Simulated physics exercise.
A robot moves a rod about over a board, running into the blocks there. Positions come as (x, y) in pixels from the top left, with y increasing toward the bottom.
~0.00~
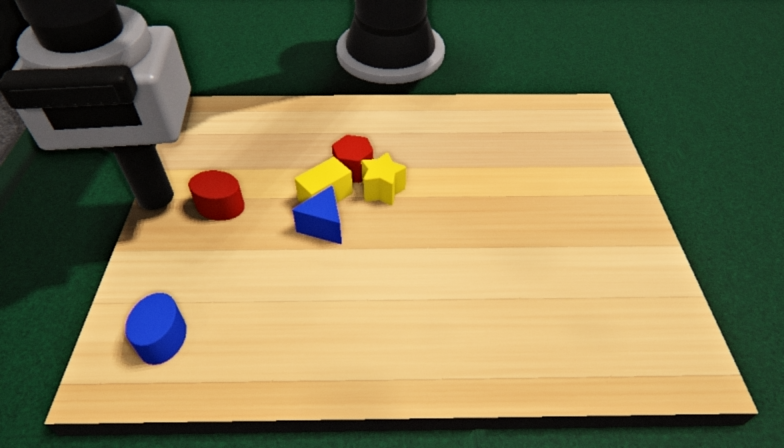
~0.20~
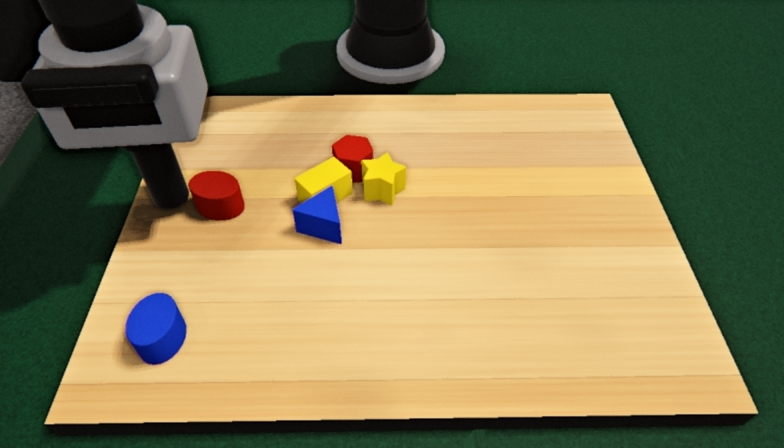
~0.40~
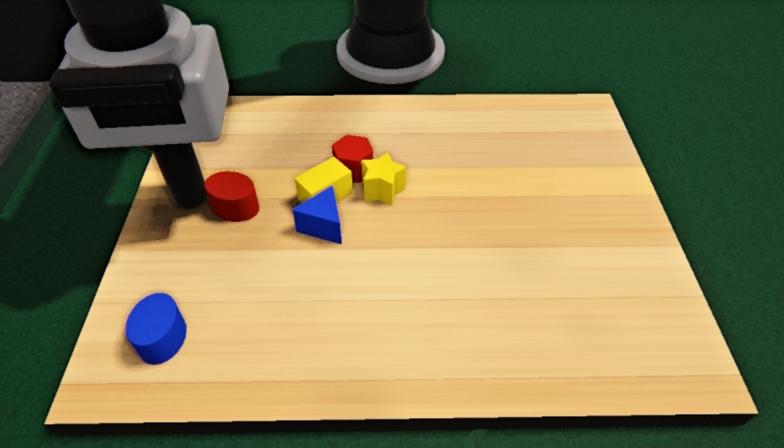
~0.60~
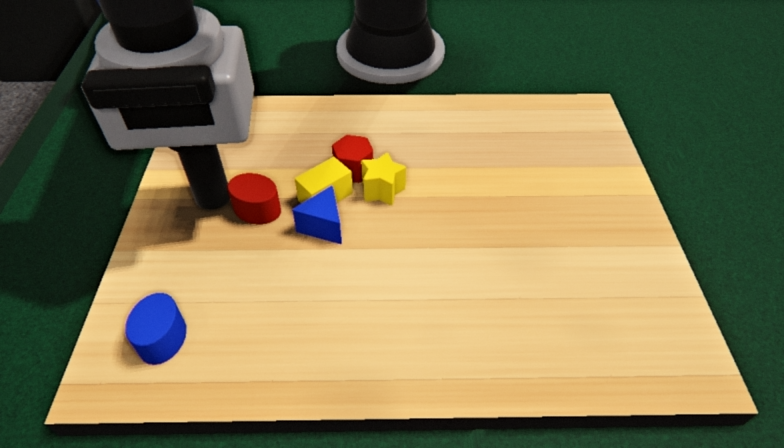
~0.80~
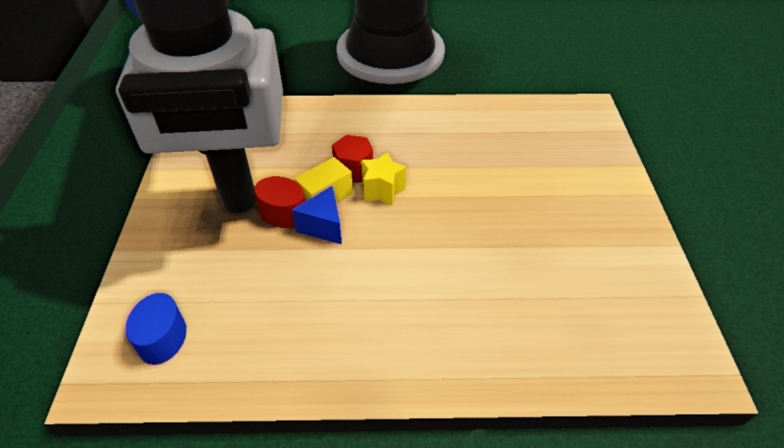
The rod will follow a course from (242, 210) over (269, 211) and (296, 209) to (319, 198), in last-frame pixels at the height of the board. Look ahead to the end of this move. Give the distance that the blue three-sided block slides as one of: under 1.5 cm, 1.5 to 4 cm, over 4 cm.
The over 4 cm band.
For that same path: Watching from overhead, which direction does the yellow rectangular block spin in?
The block spins anticlockwise.
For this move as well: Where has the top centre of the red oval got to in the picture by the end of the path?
The answer is (334, 202).
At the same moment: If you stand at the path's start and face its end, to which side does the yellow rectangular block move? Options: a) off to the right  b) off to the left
The correct letter is a.
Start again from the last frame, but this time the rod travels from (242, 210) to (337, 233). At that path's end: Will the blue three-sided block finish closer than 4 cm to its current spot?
It seems not.
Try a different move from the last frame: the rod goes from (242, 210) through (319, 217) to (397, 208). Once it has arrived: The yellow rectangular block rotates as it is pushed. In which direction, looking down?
It is turned anticlockwise.
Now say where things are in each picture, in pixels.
The first picture shows lower end of the rod at (156, 198), tops of blocks, red oval at (213, 183), blue three-sided block at (321, 205), yellow rectangular block at (323, 174), red hexagon at (352, 147).
The second picture shows rod at (172, 197), blocks as before.
The third picture shows rod at (191, 197), red oval at (229, 184).
The fourth picture shows rod at (214, 198), red oval at (252, 187).
The fifth picture shows rod at (240, 201), red oval at (279, 190), blue three-sided block at (321, 205), yellow rectangular block at (323, 174), red hexagon at (352, 147).
The first path, step by step. Halfway along, rod at (282, 203); red oval at (317, 201), turned 30° clockwise; blue three-sided block at (350, 220); yellow rectangular block at (349, 175), turned 55° anticlockwise; red hexagon at (357, 144).
At the end, rod at (318, 189); red oval at (334, 202), turned 65° clockwise; blue three-sided block at (358, 227), turned 20° anticlockwise; yellow rectangular block at (360, 178), turned 90° anticlockwise; red hexagon at (357, 144).
